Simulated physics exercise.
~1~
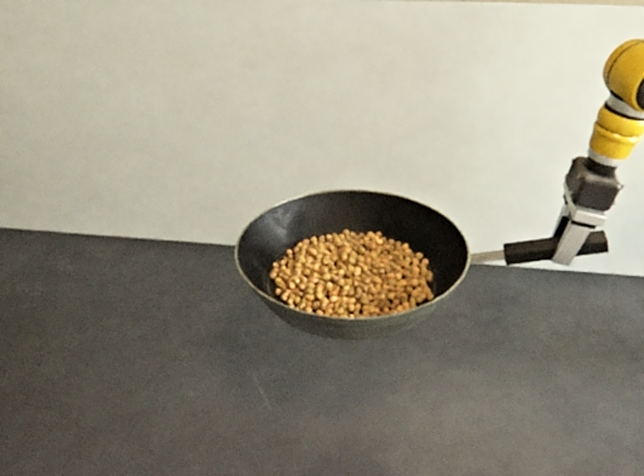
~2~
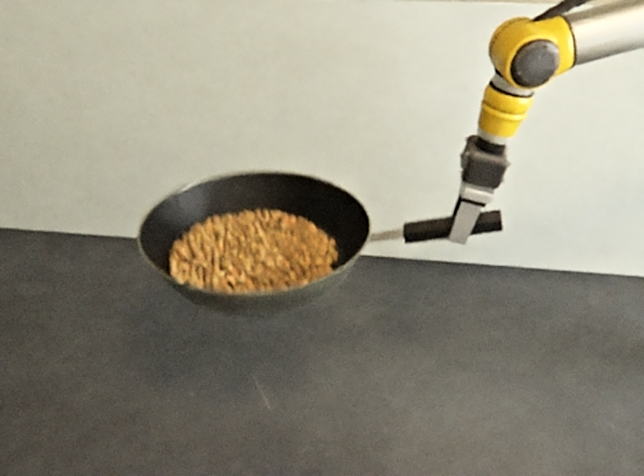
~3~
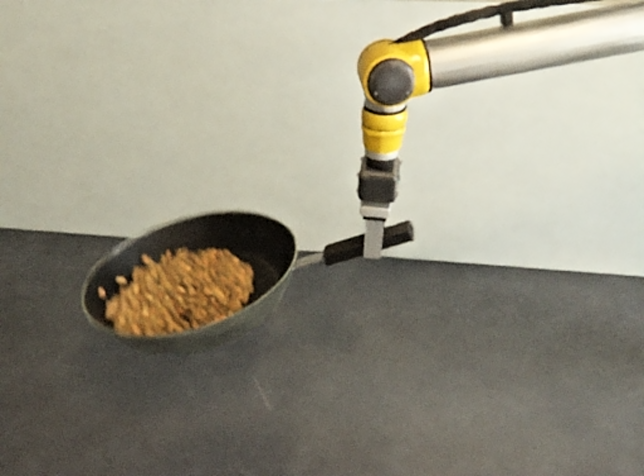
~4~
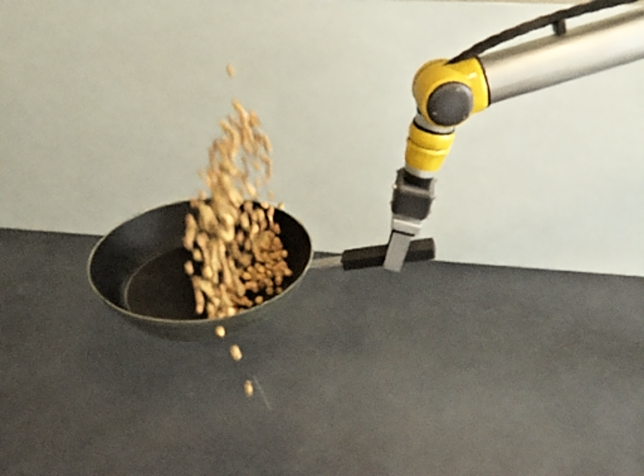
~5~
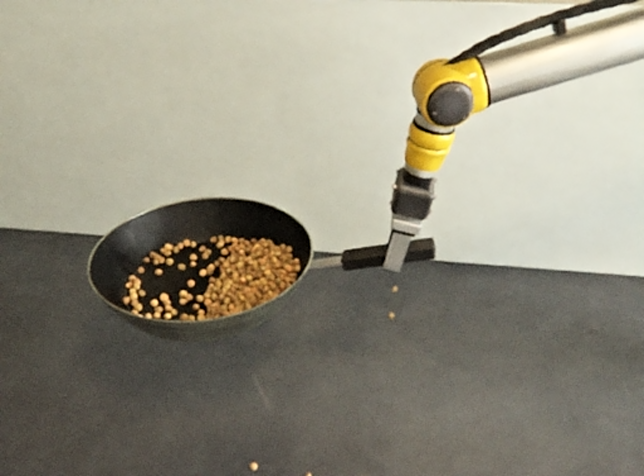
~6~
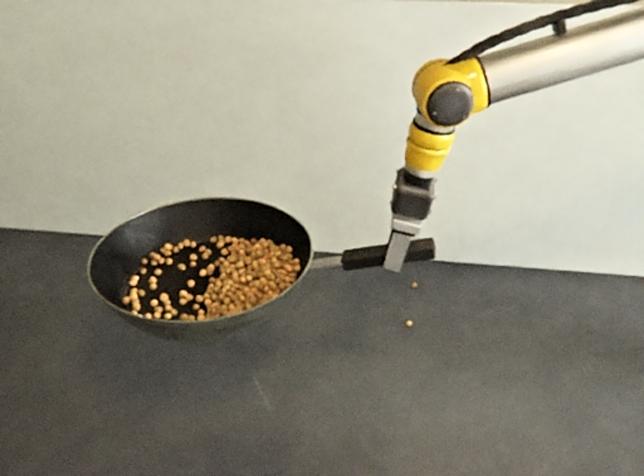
A yellow and silver robot arm reaches in from the right, gripping the black handle of a dark frying pan heaped with golden-brown chickpeas, above a dark grey table against a pale wall, seen from slightly above. The arm carries the pan left and a little up, then left and down as it tilts. It swings back slightly to the right and levels, and the chickpeas leap up in a tall spray, a few dropping outside. Most land back in the pan, piled toward the handle side, while a few stray ones bounce away and the pan stays still.
